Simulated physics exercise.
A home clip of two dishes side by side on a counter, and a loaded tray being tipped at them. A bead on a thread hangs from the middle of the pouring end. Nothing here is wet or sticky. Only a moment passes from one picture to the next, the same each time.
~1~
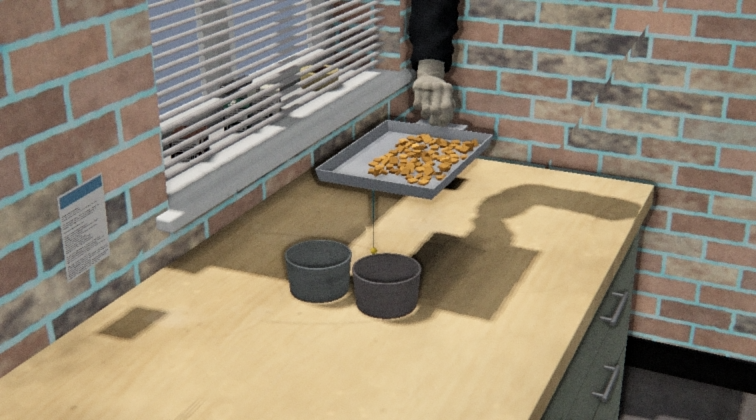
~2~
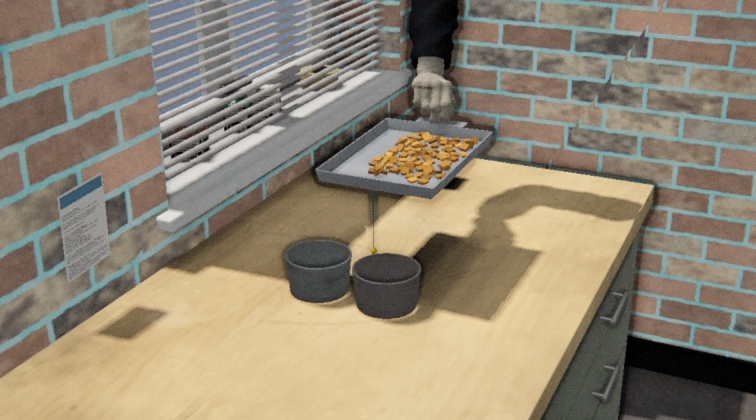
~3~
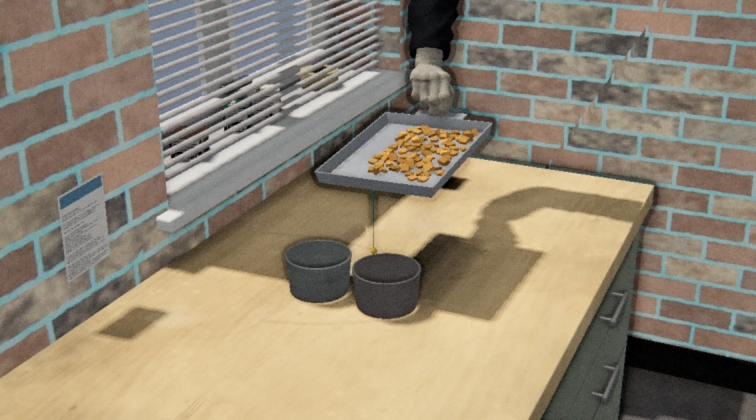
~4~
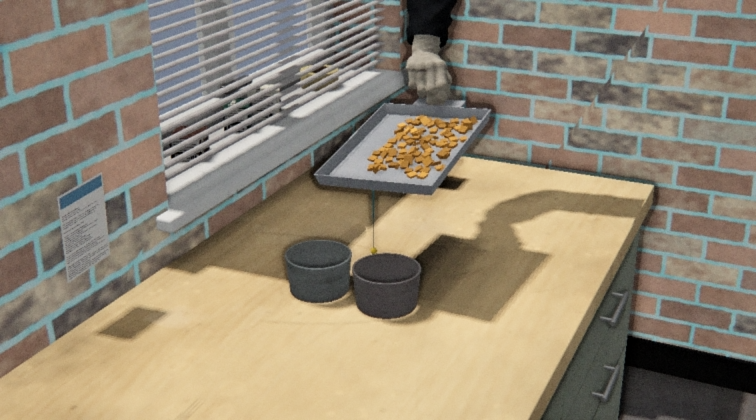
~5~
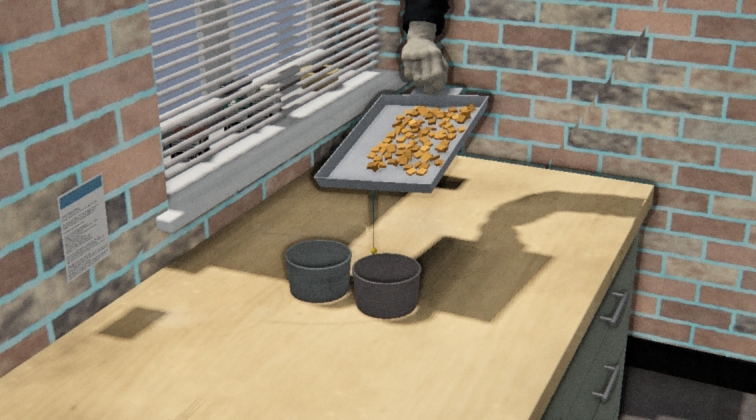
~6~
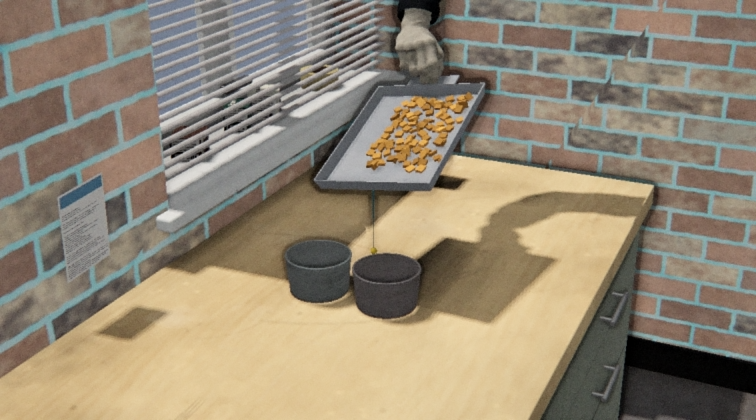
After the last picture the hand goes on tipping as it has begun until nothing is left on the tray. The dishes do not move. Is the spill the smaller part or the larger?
They take over half between them.
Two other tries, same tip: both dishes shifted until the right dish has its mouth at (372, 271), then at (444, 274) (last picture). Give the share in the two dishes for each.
In turn 80 and 10 in a hundred.
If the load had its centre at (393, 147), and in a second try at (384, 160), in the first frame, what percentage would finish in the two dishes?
About 100 and 90 per cent.
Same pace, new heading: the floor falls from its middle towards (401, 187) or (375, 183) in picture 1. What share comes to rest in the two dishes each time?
First some 40, then 60 per cent.
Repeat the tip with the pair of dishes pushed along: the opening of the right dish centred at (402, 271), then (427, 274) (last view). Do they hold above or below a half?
One: Above a half. Two: Not half.
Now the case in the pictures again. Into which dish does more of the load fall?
More ends in the dish on the left.
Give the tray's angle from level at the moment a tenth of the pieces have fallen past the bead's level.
Around 75° of tilt.
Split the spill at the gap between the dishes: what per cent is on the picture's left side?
About 90 per cent.
Soon after the last picture, tray tipped steeply; nearly all on the tray; a small part in the air.
A little later, tray tipped right over; about a third on the tray; a stray few in the right dish; about a third in the left dish; a small part outside both; a small part in the air.
Later still, tray tipped past a quarter turn; a stray few in the right dish; most in the left dish; about a quarter outside both.
At rest, tray tipped past a quarter turn; a stray few in the right dish; most in the left dish; about a quarter outside both.
